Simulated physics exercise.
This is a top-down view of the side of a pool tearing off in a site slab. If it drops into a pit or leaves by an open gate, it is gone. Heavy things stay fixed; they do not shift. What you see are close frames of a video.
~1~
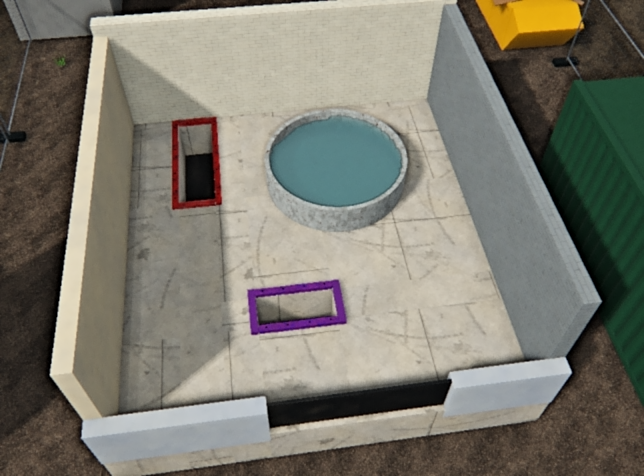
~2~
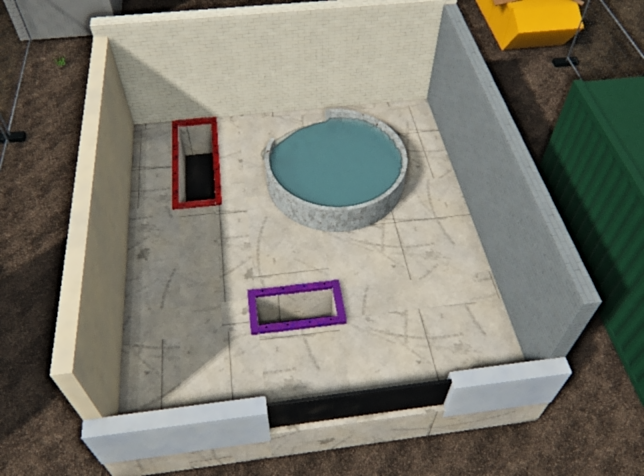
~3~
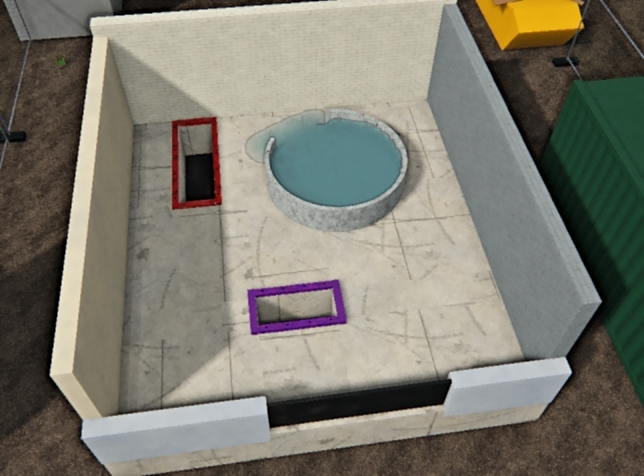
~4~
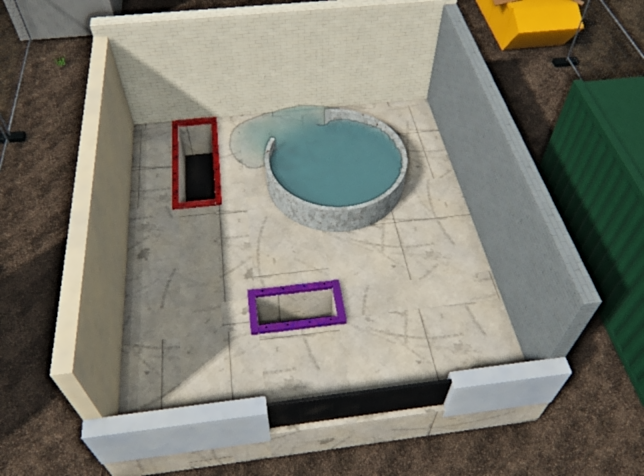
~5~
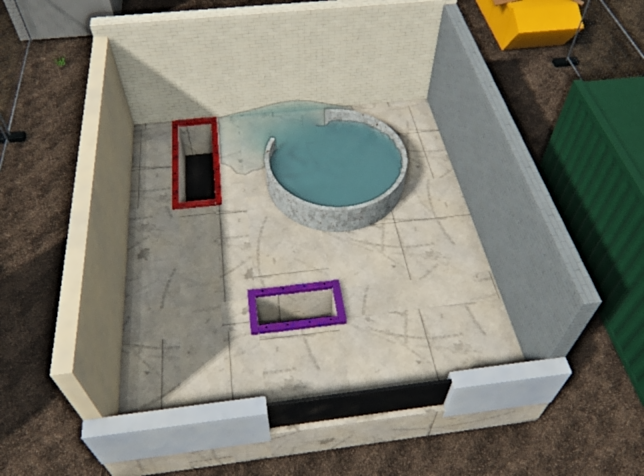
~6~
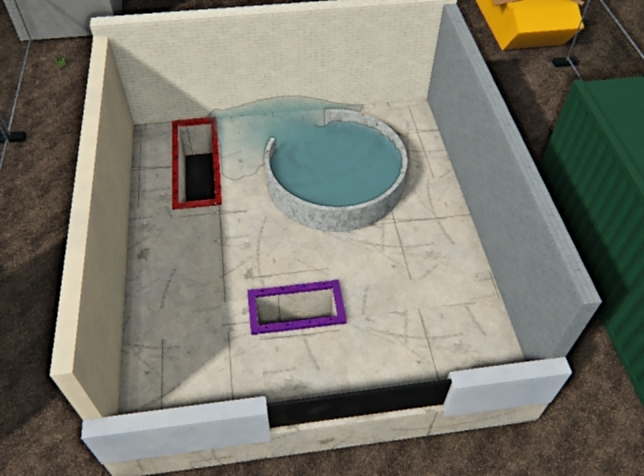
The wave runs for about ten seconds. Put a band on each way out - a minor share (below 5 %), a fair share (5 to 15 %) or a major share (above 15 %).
Outcome: The gate lands in the bottom band - below five per cent; the purple pit lands in the bottom band - below five per cent; the red pit lands in the top band - past fifteen per cent.
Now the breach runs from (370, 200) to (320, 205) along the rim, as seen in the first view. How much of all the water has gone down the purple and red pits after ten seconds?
The purple pit gets 8 per cent and the red pit 0 per cent.
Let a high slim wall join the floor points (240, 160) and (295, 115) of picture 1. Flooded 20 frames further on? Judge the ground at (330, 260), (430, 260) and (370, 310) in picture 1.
Going one after another, I'd say kept clear of the flood, then reached by the flood, then kept clear of the flood.
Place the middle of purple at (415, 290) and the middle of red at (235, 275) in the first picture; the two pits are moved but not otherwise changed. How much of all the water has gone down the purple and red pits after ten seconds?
Purple: 0 %; red: 6 %.
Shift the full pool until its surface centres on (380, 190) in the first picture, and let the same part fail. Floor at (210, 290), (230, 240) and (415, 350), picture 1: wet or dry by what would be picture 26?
Spot one unwetted, spot two unwetted, spot three unwetted.
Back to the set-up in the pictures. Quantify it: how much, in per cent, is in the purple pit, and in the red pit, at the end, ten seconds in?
In the order asked, roughly 0 and 42 percent.
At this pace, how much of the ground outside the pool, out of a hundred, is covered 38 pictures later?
Roughly 60 percent, I'd say.
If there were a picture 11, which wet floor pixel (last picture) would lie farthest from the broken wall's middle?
Point: (135, 129) in the last picture's pixels.
A moment on, water covers 10 % of the floor; the gate 0 %, the purple pit 0 %, the red pit 3 %.
Next, water covers 20 % of the floor; the gate 0 %, the purple pit 0 %, the red pit 12 %.
Then, water covers 30 % of the floor; the gate 0 %, the purple pit 0 %, the red pit 24 %.
Later, water covers 60 % of the floor; the gate 0 %, the purple pit 0 %, the red pit 35 %.
In the end, water covers 85 % of the floor; the gate 0 %, the purple pit 0 %, the red pit 41 %.
